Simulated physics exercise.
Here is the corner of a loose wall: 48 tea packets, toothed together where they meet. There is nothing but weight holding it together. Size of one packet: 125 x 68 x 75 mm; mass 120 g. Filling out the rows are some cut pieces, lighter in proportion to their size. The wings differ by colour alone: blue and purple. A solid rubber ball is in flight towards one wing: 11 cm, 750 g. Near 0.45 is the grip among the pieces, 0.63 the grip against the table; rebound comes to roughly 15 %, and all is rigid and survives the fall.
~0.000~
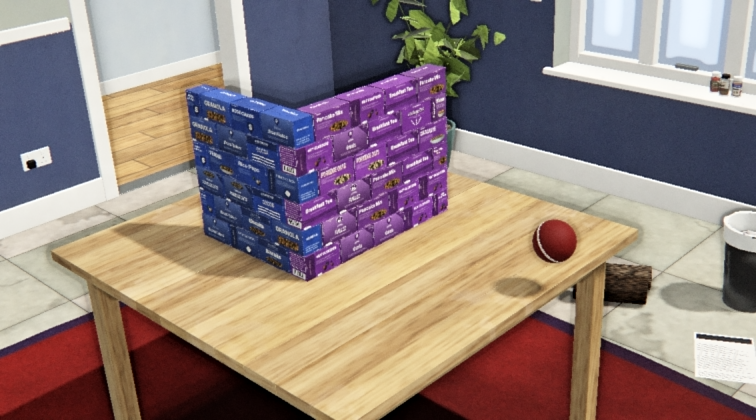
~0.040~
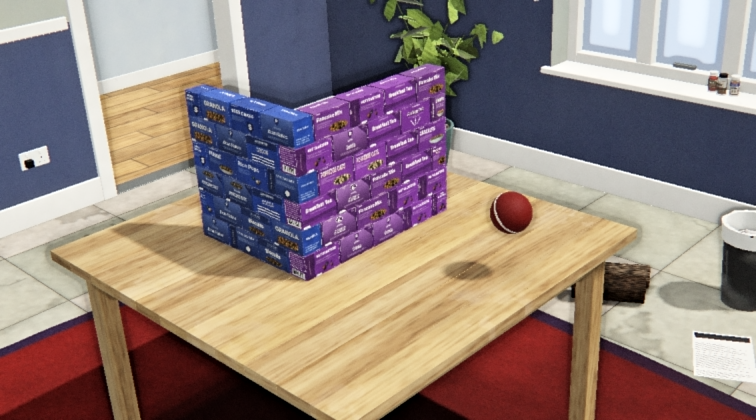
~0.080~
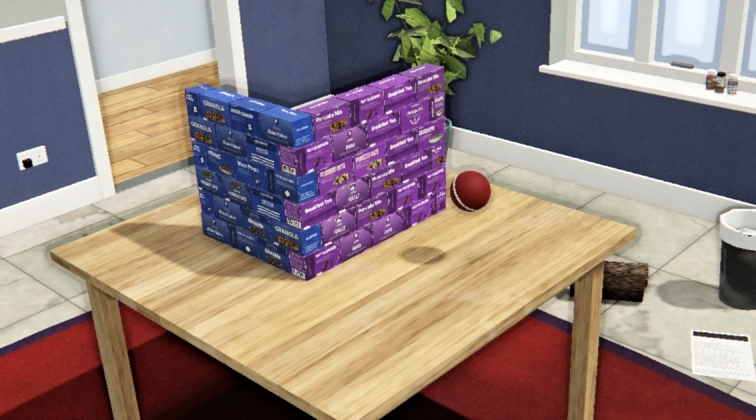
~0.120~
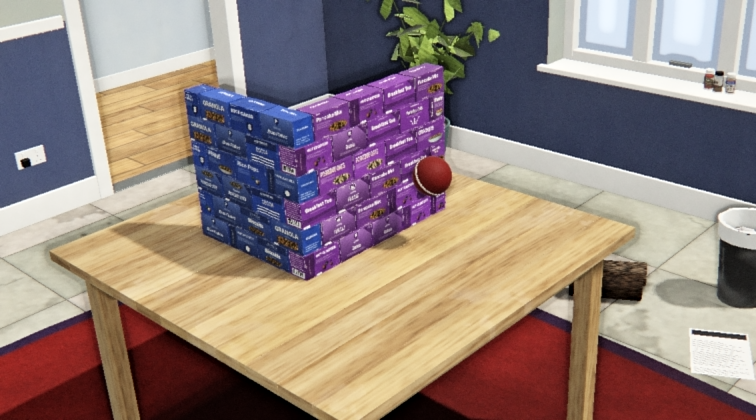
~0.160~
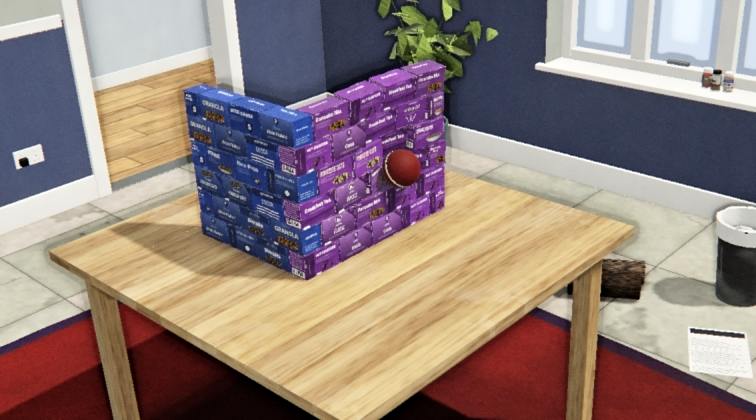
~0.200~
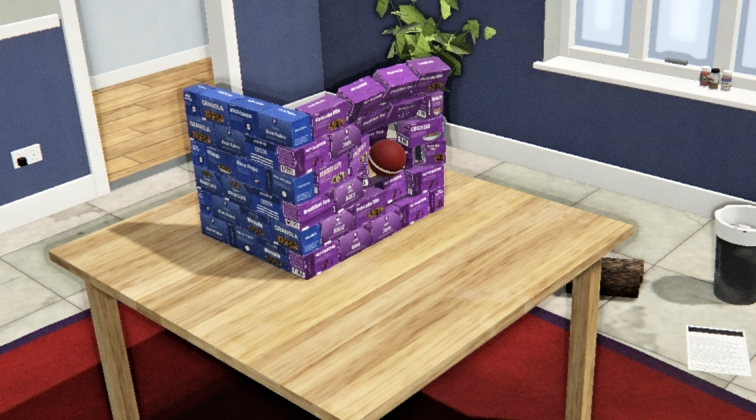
A red ball flies left above a wooden table and smashes into the purple packets, pushing some out of place.
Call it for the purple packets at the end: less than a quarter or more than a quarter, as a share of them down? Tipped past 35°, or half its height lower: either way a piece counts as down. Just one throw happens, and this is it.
I call it upwards of a quarter.
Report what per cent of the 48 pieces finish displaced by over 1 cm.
45 in a hundred.
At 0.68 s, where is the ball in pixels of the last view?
It should be about (265, 155) in pixels.
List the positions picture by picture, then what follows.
In the first picture (we follow the side turned to the camera; the camera moves round a little), ball (555, 241) 46 cm from contact, 3.5 m/s; top purple packet (402, 96); top blue packet (277, 131); no piece has moved.
In the second picture, ball (511, 213) 33 cm from contact, 3.4 m/s; top purple packet (401, 96).
In the third picture, ball (470, 191) 20 cm from contact, 3.3 m/s; top purple packet (401, 96).
In the fourth picture, ball (432, 176) 7 cm from contact, 3.3 m/s; top purple packet (400, 96).
In the fifth picture, ball (401, 169) after contact, 1.7 m/s; top purple packet (400, 94) tipped 11°; 9 stirred so far.
In the sixth picture, ball (387, 158) after contact, 1.4 m/s; top purple packet (400, 93) tipped 35°; top blue packet (275, 131); 1 of the 27 purple packets down, 19 disturbed in all.
Around 0.38 s, ball still moving; 10 of the 27 purple packets down (10 of 48 in all colours); top purple packet on its side; top blue packet displaced 13 mm.
Around 0.68 s, ball still moving; 12 of the 27 purple packets down (12 of 48 in all colours); top purple packet tipped 75°, 36 cm lower; top blue packet displaced 13 mm.
Finally (1.6 s), ball rolling away; 13 of the 27 purple packets down (13 of 48 in all colours); top purple packet on its side; top blue packet displaced 13 mm. That is 48 per cent. Seen by the last camera, middles, top purple packet near (431, 220), top blue packet near (283, 128).
